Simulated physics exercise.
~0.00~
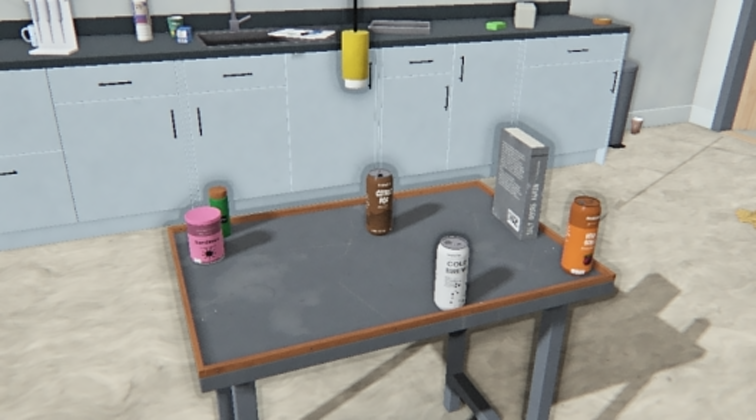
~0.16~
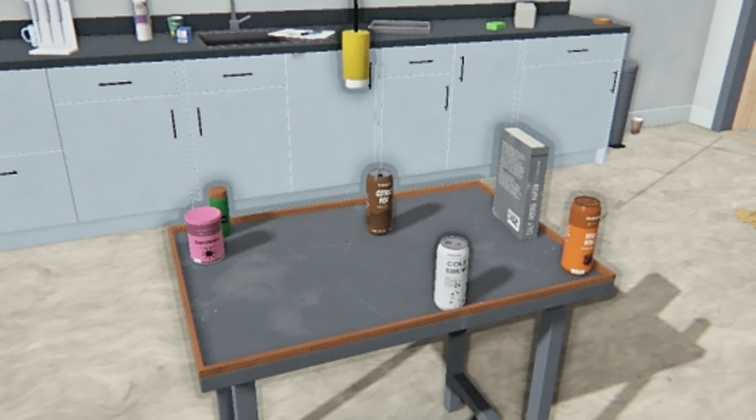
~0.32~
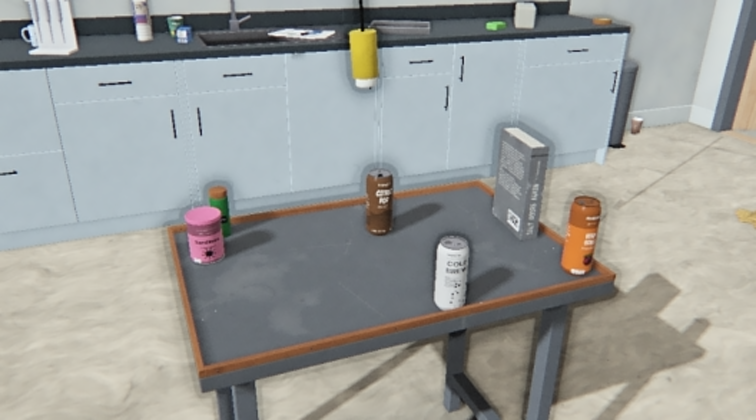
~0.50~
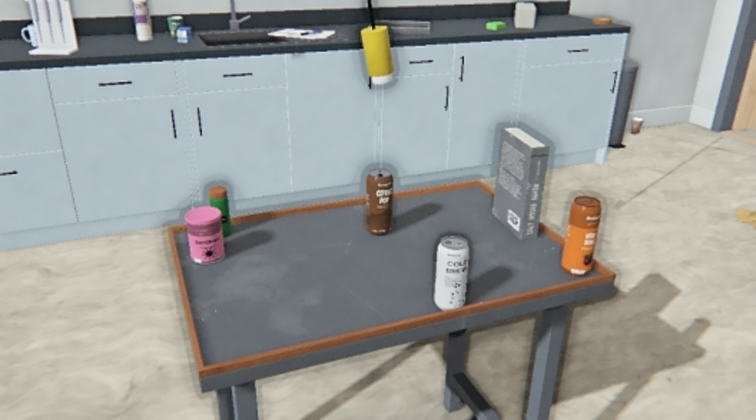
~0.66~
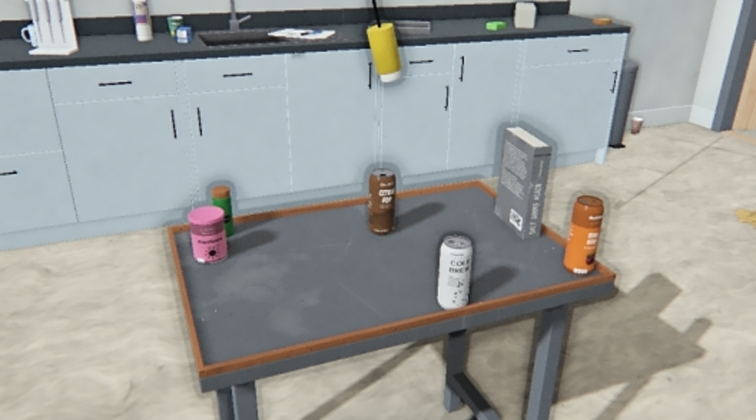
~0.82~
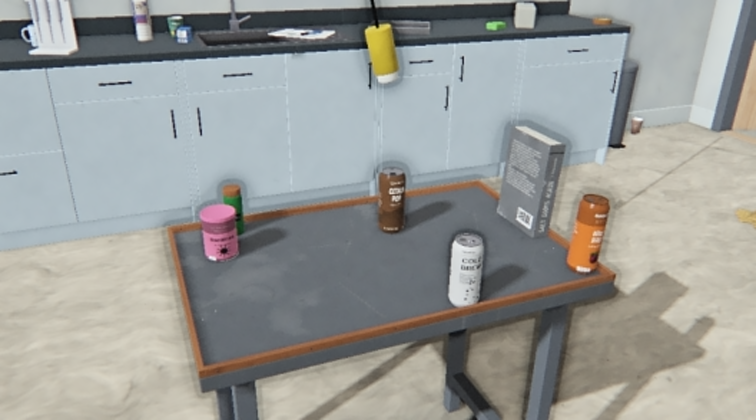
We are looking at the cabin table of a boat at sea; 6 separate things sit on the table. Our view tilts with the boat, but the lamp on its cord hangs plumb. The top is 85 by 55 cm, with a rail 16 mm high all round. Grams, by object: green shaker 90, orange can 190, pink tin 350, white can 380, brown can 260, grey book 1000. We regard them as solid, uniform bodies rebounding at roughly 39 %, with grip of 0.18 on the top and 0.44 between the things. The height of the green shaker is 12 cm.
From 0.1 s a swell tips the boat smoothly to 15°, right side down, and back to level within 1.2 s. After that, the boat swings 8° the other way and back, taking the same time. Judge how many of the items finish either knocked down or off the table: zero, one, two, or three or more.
Items affected: A single one.
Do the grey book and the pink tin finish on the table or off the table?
The grey book finishes off the table; the pink tin ends on the table.
Around 1.02 s, heel 7°, right side down; grey book now off the table; green shaker shifted 8 cm near (253, 207); brown can shifted 8 cm.
Around 1.22 s, boat level; green shaker shifted 10 cm near (264, 206); brown can shifted 11 cm; white can shifted 10 cm.
Around 1.52 s, heel 2°, left side down; green shaker shifted 10 cm near (263, 206); brown can shifted 11 cm; white can shifted 10 cm.
Around 1.82 s, heel 7°, left side down; green shaker shifted 10 cm near (263, 206); brown can shifted 10 cm; white can shifted 10 cm.
Finally (3.0 s), off the table, grey book; not toppled but over 5 cm from the start, green shaker, pink tin, white can and brown can; orange can still in place (within 5 cm). Final places as that camera would see them, green shaker near (263, 206), orange can near (586, 236).
